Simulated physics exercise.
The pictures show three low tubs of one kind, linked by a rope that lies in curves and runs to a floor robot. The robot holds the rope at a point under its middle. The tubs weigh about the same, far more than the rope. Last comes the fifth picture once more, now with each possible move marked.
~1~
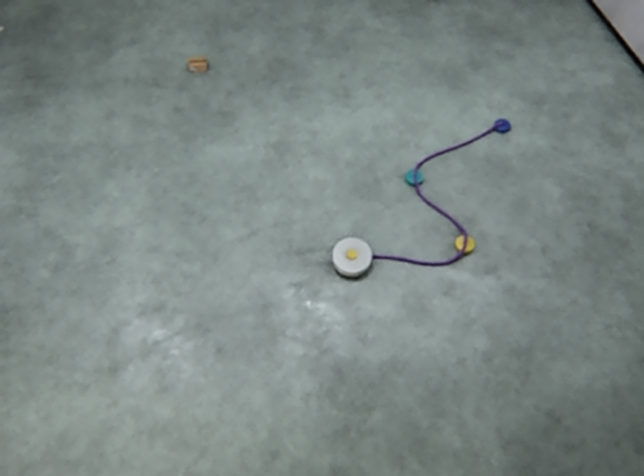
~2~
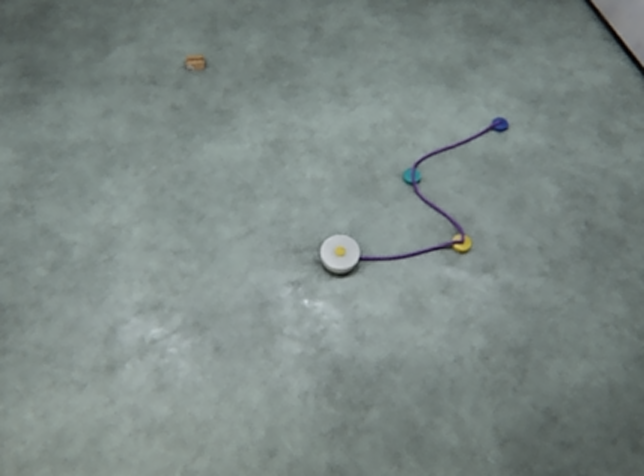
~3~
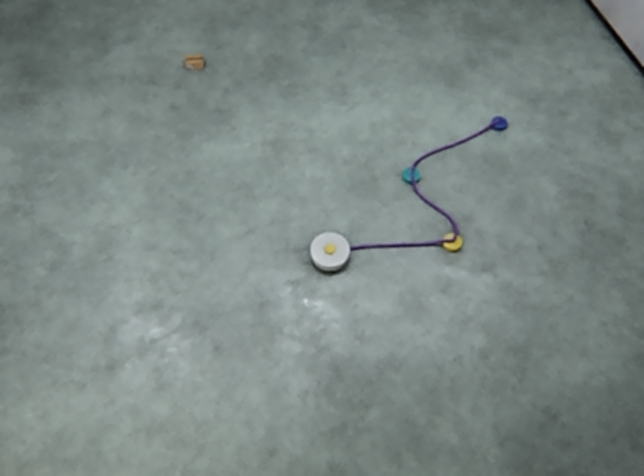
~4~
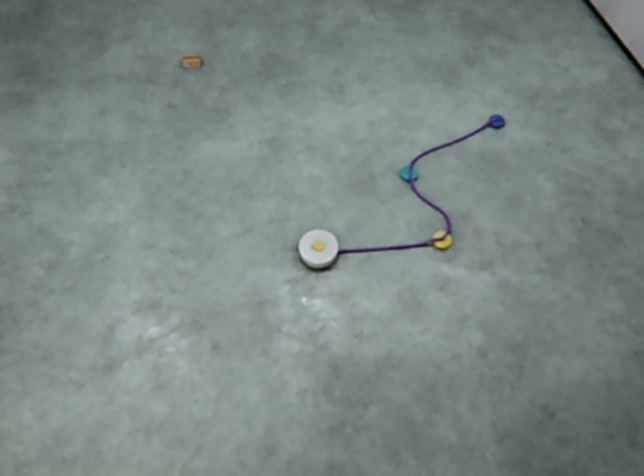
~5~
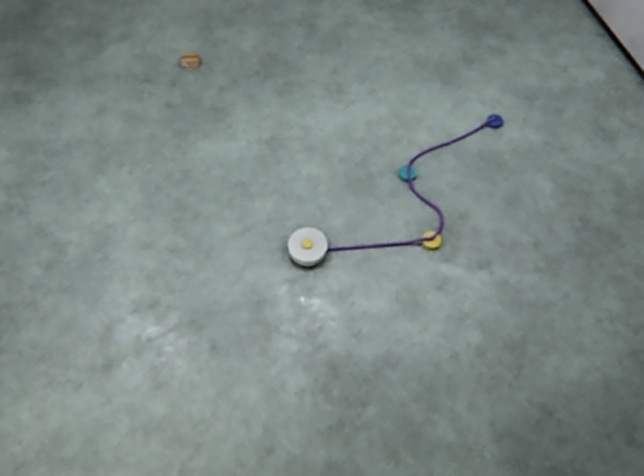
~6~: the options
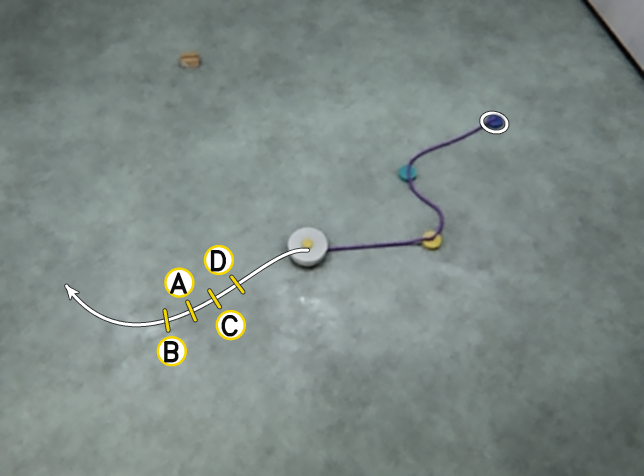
A round, pale floor robot with a yellow centre slides slowly left across a grey floor, drawing the curved purple rope behind it straight as far as the yellow tub. The yellow tub then slides left after it, while the turquoise and blue tubs farther along the rope barely shift.
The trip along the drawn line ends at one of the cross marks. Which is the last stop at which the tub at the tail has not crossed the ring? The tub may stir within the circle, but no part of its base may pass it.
It should halt at D.
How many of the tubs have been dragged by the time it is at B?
Three.
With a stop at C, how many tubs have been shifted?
Three.
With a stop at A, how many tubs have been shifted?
Three.
On the marked copy, A at (191, 311); B at (167, 320); C at (214, 299); D at (237, 284); the ring at (494, 122); the route from (308, 250) via (187, 313) to (66, 286).
Following D. Soon after the start, robot (280, 254); blue tub (495, 121); turquoise tub (408, 173); yellow tub (404, 240).
Later, robot (257, 268); blue tub (495, 121); turquoise tub (408, 173); yellow tub (380, 242).
In the end, robot (236, 281); blue tub (495, 121); turquoise tub (406, 175); yellow tub (354, 237); the ringed tub at the far end is still in its ring.
As for the rest, A drags the last tub to (471, 136); B drags the last tub to (457, 146); C drags the last tub to (485, 127).
